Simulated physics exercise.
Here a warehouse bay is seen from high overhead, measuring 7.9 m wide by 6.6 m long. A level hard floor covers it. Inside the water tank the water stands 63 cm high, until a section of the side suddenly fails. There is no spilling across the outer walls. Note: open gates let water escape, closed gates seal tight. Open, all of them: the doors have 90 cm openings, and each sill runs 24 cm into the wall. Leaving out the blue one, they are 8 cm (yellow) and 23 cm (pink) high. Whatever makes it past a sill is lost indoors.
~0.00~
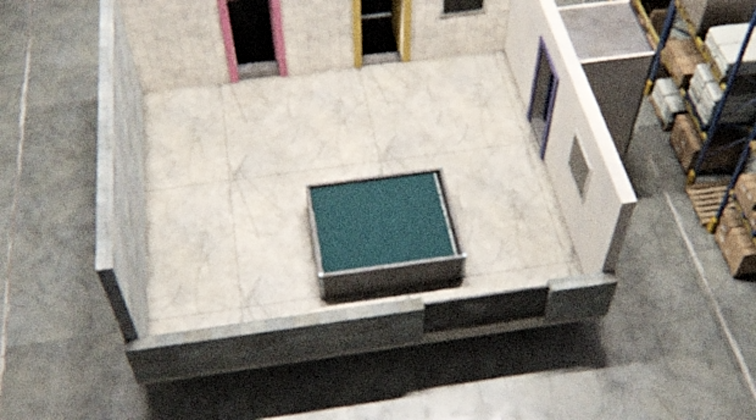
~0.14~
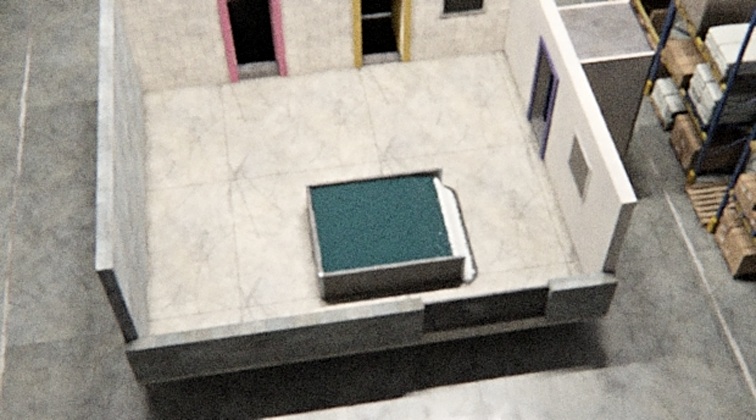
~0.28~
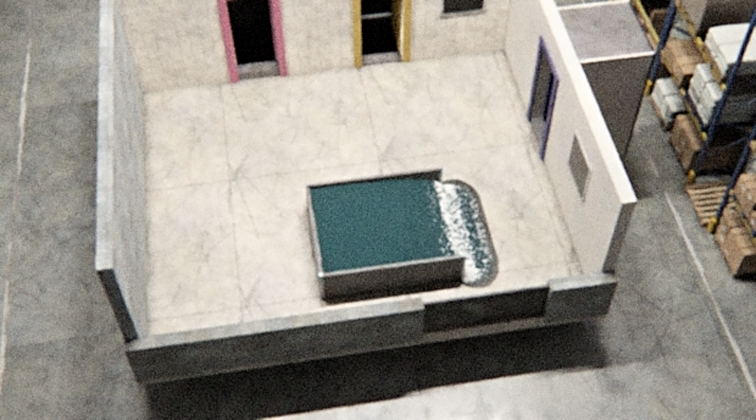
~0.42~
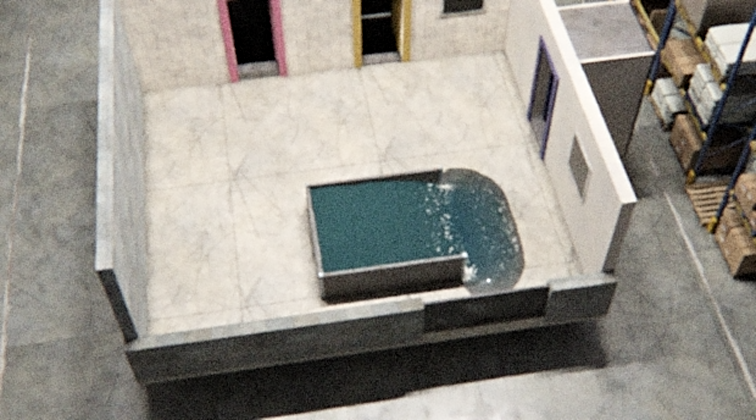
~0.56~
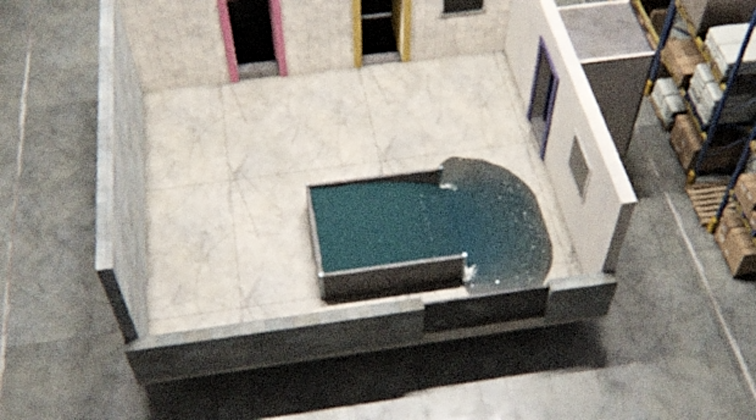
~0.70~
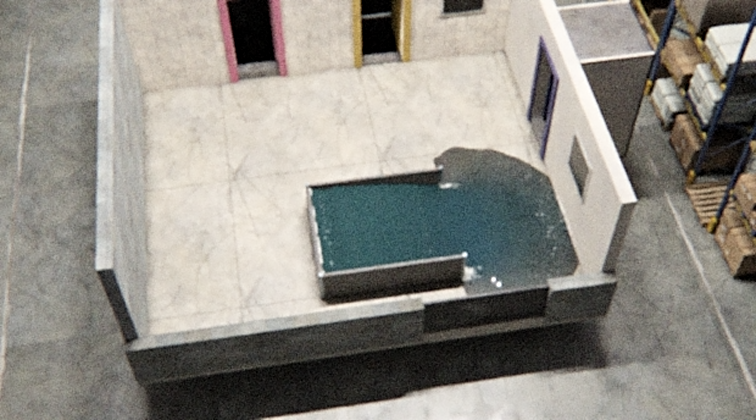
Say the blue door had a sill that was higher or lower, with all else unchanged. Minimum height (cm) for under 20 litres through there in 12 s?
Roughly 14.5 cm.
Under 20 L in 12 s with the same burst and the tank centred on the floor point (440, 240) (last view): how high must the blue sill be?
That setup calls for roughly 11.0 cm.
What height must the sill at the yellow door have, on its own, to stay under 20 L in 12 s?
Door yellow, min height approx. 8.5 cm.
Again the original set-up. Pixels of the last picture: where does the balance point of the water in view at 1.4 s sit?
Centre estimate: (433, 237) px, approximately.
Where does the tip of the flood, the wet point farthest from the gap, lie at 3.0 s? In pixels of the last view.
At about (499, 53).
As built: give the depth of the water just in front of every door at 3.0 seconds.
In cm - yellow: 0, pink: 0, blue: 18.
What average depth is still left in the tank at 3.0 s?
Close to 17 cm deep on average.
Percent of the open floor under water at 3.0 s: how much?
30 %.
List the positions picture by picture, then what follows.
Still water, 63 cm deep, in the water tank at (383, 222); the blue door at (542, 104) is dry, in the first frame.
The gap is at (449, 227), the front 0.2 m out at (473, 275); the back of the water tank holds 63 cm, in the second frame.
The front is at (494, 266), 0.7 m from the gap at (449, 228); 1.4 m2 of floor is wet, 63 cm left at the back, in the third frame.
The gap is at (449, 229), the front 1.2 m out at (519, 252); the back of the water tank holds 63 cm, in the fourth frame.
Water pours out at (449, 229) and has run 1.7 m, to (548, 251); about 8 cm deep outside, 63 cm at the back, in the fifth frame.
Water pours out at (449, 229) and has run 2.2 m, to (575, 252); about 6 cm deep outside, 60 cm at the back; the blue door at (542, 104), 3.1 m from the gap, is still 0.8 m from the nearest water, in the sixth frame.
After 1.4 s water covers 20 % of the floor, deepest (40 cm) near (560, 228); 15 cm at the blue door, 0 litres in over its 16 cm sill.
After 3.0 s water covers 30 % of the floor, deepest (36 cm) near (585, 299); 18 cm at the blue door, 10 litres in over its 16 cm sill.
After 12.0 s water covers 100 % of the floor, deepest (10 cm) near (257, 112); 6 cm at the blue door, 13 litres in over its 16 cm sill.
At the blue door as built, the water arrived by 1.1 s and peaked near 21 cm at 2.2 s.
With a sill of 12.5 cm, 33 litres would have come in within the 12 s; with 17 cm, 9 litres. So under 20 litres takes about 14.5 cm.
